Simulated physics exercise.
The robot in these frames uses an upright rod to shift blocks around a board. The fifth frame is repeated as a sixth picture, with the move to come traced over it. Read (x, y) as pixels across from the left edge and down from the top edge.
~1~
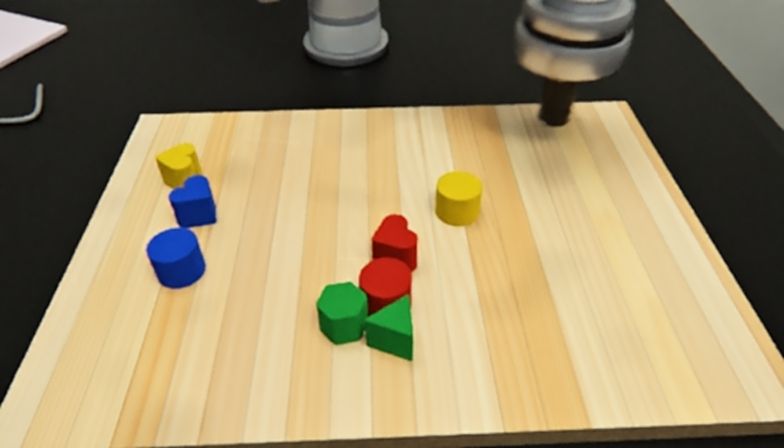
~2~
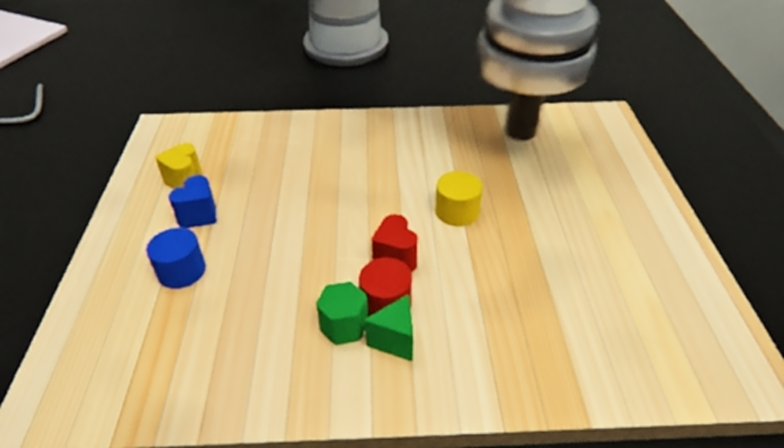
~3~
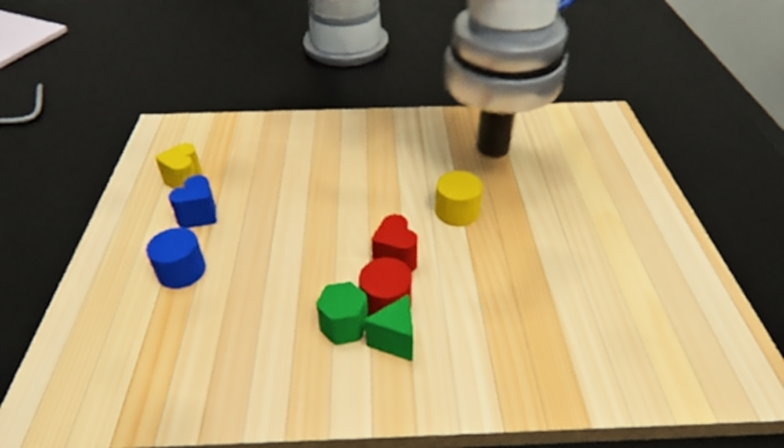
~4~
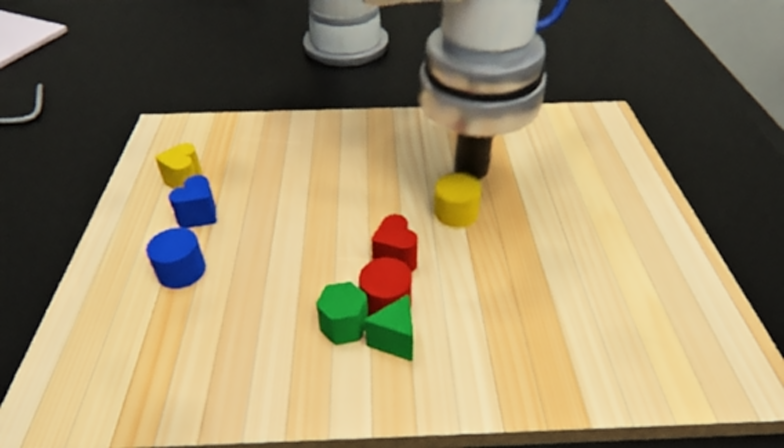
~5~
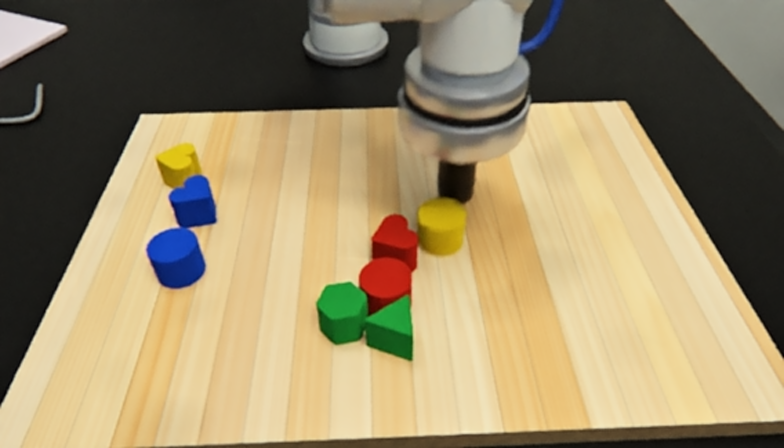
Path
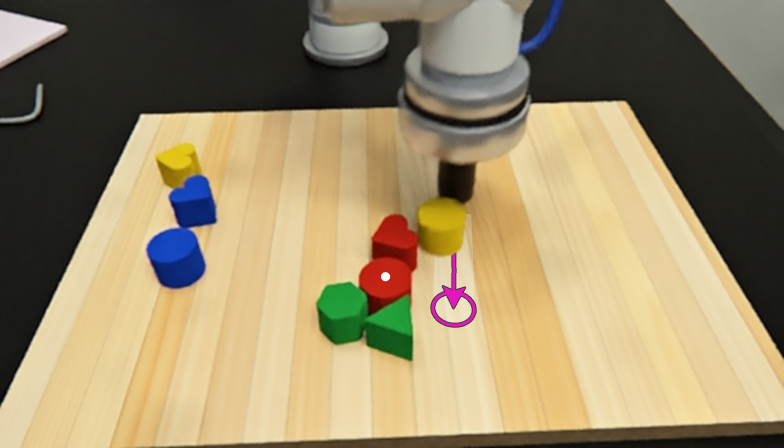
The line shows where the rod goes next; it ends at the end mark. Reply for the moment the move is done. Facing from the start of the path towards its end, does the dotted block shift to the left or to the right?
That's a shift to the right.
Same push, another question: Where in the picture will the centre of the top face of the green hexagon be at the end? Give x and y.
The centre of its top will be at (311, 313).
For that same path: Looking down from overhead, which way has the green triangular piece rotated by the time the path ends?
If we look at it from overhead, the green triangular piece pivots counter-clockwise.
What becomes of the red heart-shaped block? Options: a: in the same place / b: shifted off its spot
The answer is b.
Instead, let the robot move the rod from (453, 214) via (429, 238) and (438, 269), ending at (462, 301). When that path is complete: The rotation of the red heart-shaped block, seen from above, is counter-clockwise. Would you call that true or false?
False - the claim does not hold.
The drawn path runs from (453, 214) to (454, 308); the dot is on the red circle.
What follows on the original path. One third of the way, rod at (456, 222); red heart-shaped block at (391, 237), turned 30° clockwise; yellow circle at (433, 241).
Two thirds of the way, rod at (456, 254); green hexagon at (327, 307); red circle at (371, 286); red heart-shaped block at (387, 239), turned 45° clockwise; yellow circle at (419, 266).
At the end, rod at (456, 289); green hexagon at (311, 313); red circle at (353, 287); green triangular piece at (387, 323), turned 25° anticlockwise; red heart-shaped block at (387, 239), turned 45° clockwise; yellow circle at (408, 284).
